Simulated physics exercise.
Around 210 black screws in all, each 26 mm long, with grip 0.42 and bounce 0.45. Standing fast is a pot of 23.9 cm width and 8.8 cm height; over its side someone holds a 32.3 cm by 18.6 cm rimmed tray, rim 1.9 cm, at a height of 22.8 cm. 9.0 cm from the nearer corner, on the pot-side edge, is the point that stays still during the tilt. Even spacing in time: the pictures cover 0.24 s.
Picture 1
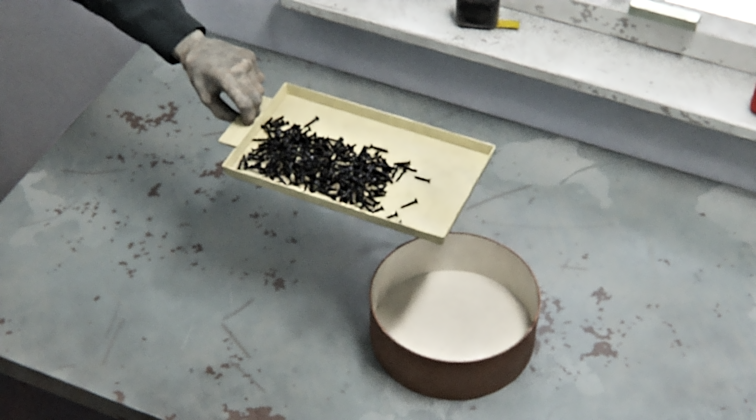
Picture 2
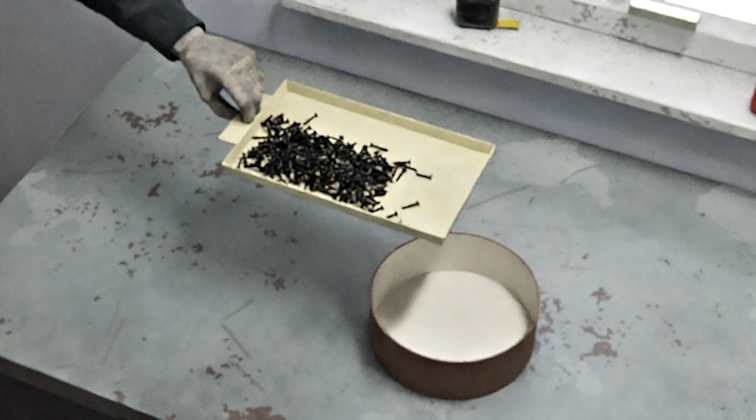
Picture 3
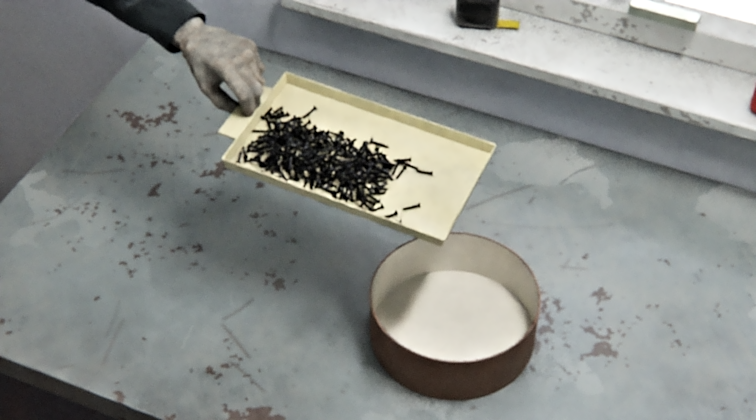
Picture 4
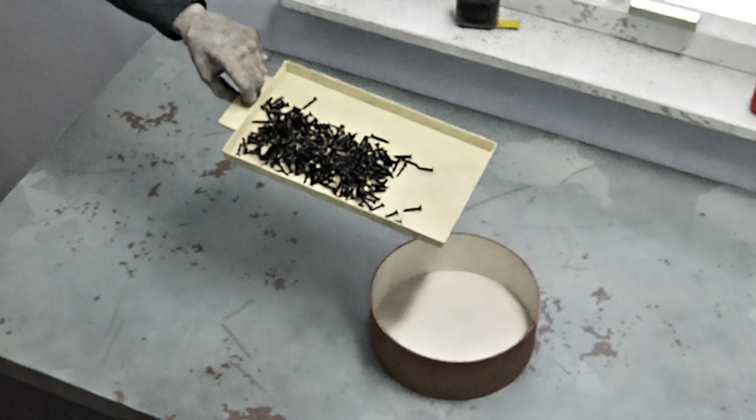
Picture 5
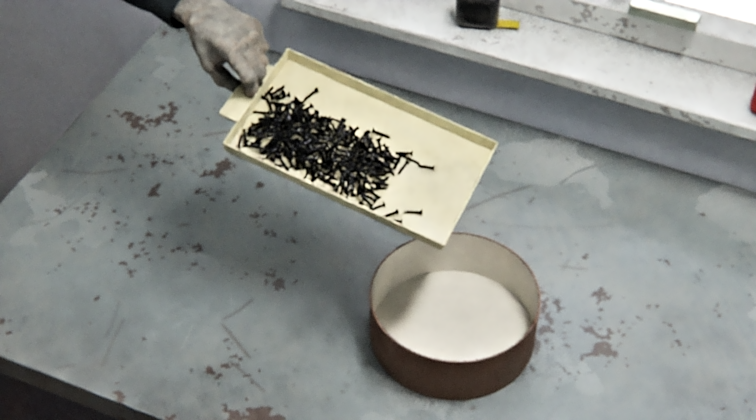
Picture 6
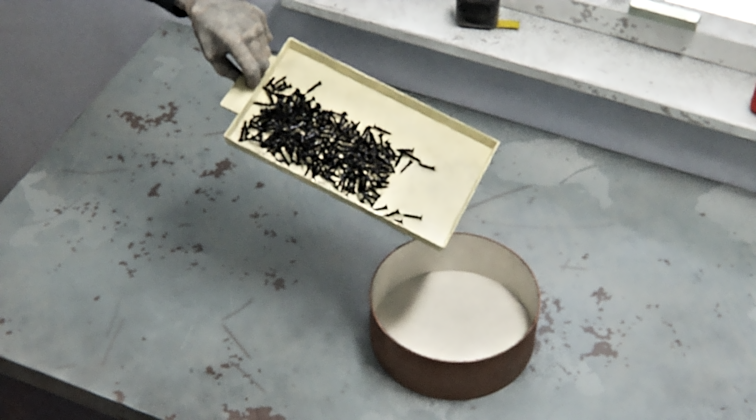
On a worn gray tabletop, a gloved hand raises the left end of a cream tray of black screws beside a round pot.
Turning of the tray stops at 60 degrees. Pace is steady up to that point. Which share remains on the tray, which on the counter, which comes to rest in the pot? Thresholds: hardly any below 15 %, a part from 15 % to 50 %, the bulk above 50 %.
Outcome: Tray: A modest amount. Counter: Very little. Pot: Over half the load.
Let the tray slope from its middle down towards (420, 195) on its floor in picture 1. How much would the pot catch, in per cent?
Roughly 70 % of the pieces.
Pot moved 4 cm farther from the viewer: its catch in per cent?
Roughly 60 per cent.
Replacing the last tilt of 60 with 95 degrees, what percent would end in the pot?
About 100 in a hundred would end up in the pot.
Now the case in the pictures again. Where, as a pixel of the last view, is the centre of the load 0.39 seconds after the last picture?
Load centre: About (391, 190) px.
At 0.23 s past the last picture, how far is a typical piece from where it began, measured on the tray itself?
It has moved some 2 cm from its start.
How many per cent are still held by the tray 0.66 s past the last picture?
About 45 per cent.
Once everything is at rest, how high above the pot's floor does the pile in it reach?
Height: Approx. 2.5 cm.
Then, 0.23 s after the last picture, tilt 39 degrees; the tray holds 100 %, the pot 0 %.
Then, 0.39 s after the last picture, tilt 54 degrees; the tray holds 100 %, the pot 0 %.
Then, 0.66 s after the last picture, tilt 60 degrees; the tray holds 45 %, the pot 25 %.
In the end, tray 25 %, counter 0 %, pot 75 %.
